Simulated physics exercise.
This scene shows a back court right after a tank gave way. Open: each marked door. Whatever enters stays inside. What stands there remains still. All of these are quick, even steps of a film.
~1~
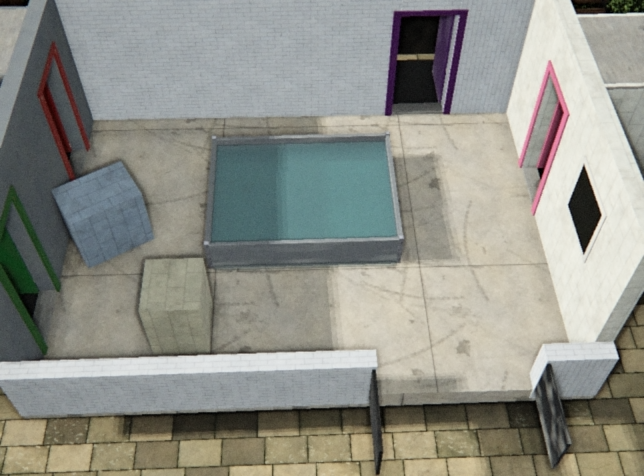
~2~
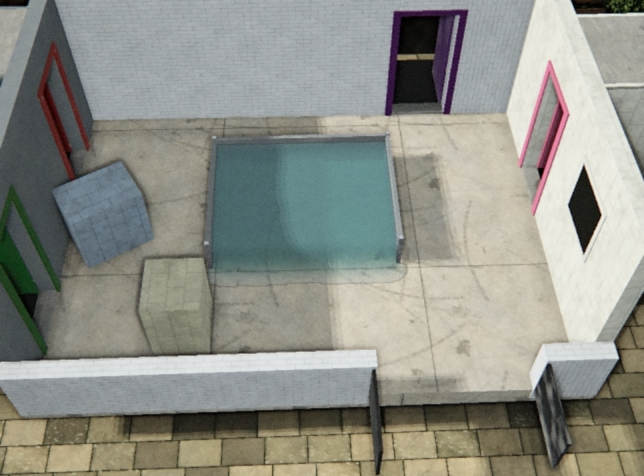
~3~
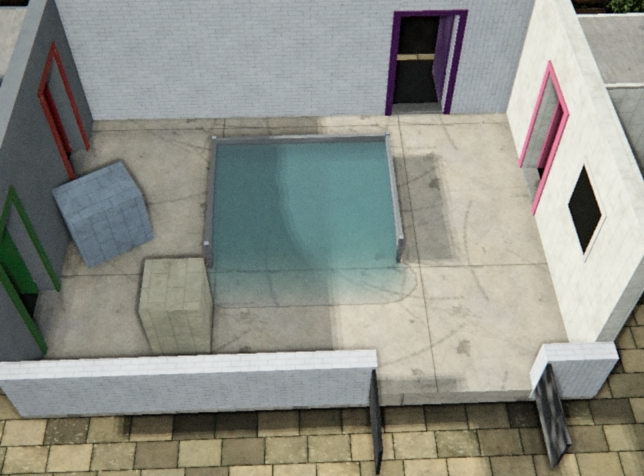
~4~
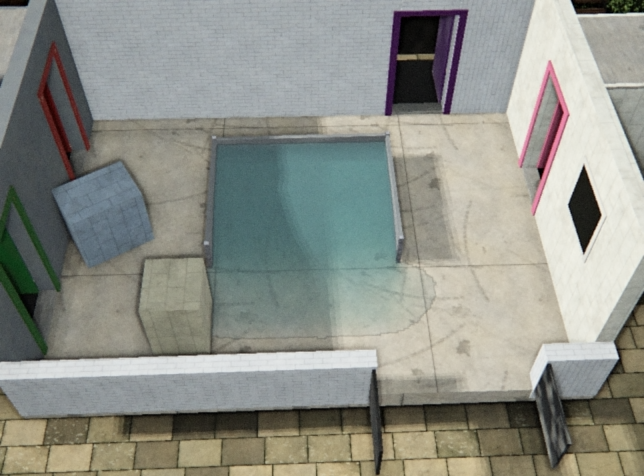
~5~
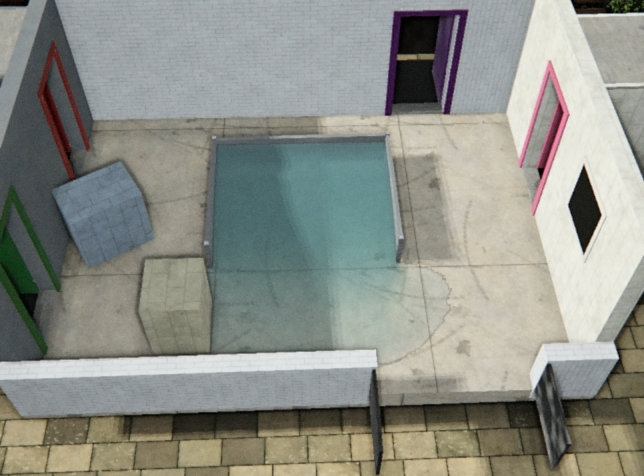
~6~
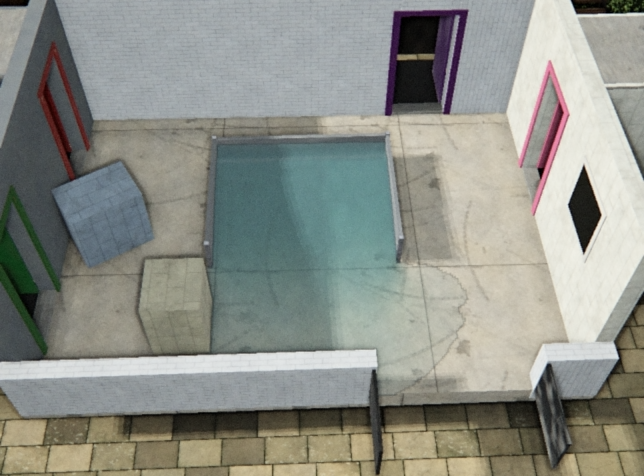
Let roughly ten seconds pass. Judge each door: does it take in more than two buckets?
My call: The purple door keeps it to two or fewer, the green door takes in more, the pink door keeps it to two or fewer, the red door keeps it to two or fewer.
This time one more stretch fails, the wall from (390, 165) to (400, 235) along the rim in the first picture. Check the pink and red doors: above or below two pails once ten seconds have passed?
Check - pink: Comes out above; red: Comes out below.
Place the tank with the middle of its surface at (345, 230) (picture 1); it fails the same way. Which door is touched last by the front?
Answer: The purple one.
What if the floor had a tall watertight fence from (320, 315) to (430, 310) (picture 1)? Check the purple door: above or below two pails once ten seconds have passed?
I'd say the purple door overshoots.
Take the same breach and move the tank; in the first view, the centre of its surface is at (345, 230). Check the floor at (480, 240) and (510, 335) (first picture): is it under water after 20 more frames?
One after the other: Untouched, reached.
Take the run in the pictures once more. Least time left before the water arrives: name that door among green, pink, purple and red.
I'd say it's the door marked green.
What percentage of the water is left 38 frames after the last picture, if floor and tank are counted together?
I reckon around 72 in a hundred.
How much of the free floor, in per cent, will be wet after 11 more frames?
It comes to roughly 40 in a hundred.
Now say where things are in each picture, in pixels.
In the first picture, still water in the tank at (303, 189).
In the second picture, the front is at (400, 273), out from the gap at (305, 255).
In the third picture, water pours out at (305, 257) and has run to (409, 283).
In the fourth picture, water pours out at (305, 257) and has run to a hidden place.
In the fifth picture, water pours out at (305, 258) and has run to a hidden place.
In the sixth picture, the front is at a hidden place, out from the gap at (305, 258).
A moment on, water covers 30 % of the floor; the purple door not reached, the green door not reached, the pink door not reached, the red door not reached.
Next, water covers 40 % of the floor; the purple door not reached, the green door wet at the sill, nothing in, the pink door not reached, the red door not reached.
Then, water covers 45 % of the floor; the purple door not reached, the green door over two buckets in, the pink door not reached, the red door not reached.
Later, water covers 65 % of the floor; the purple door not reached, the green door over two buckets in, the pink door wet at the sill, nothing in, the red door wet at the sill, nothing in.
In the end, water covers 95 % of the floor; the purple door under two buckets in, the green door over two buckets in, the pink door wet at the sill, nothing in, the red door wet at the sill, nothing in.
